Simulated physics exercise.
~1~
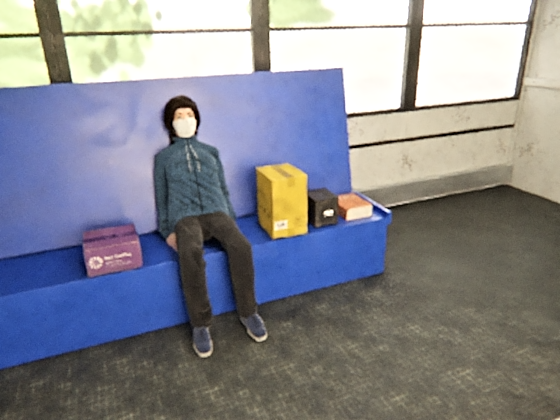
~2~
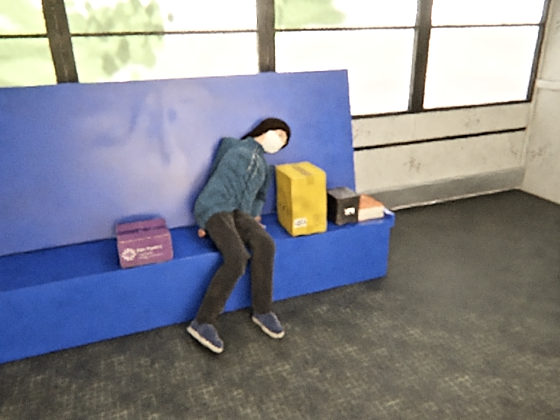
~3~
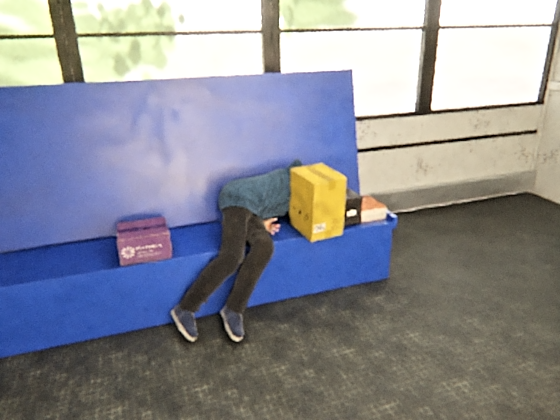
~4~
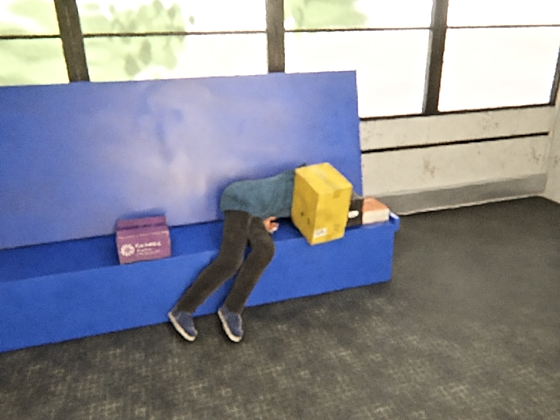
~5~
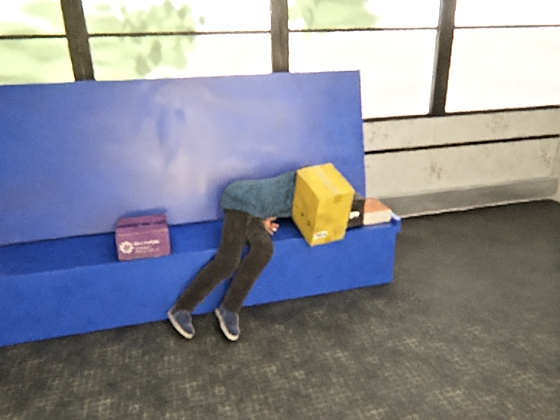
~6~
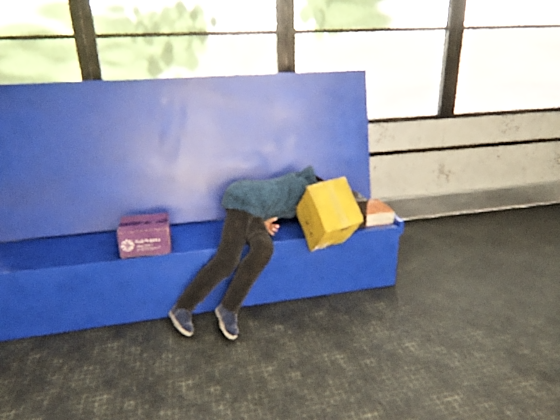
Masked passenger slumping sideways on a blue bench, toppling against a yellow box that ends up tipping over the seat's front edge.
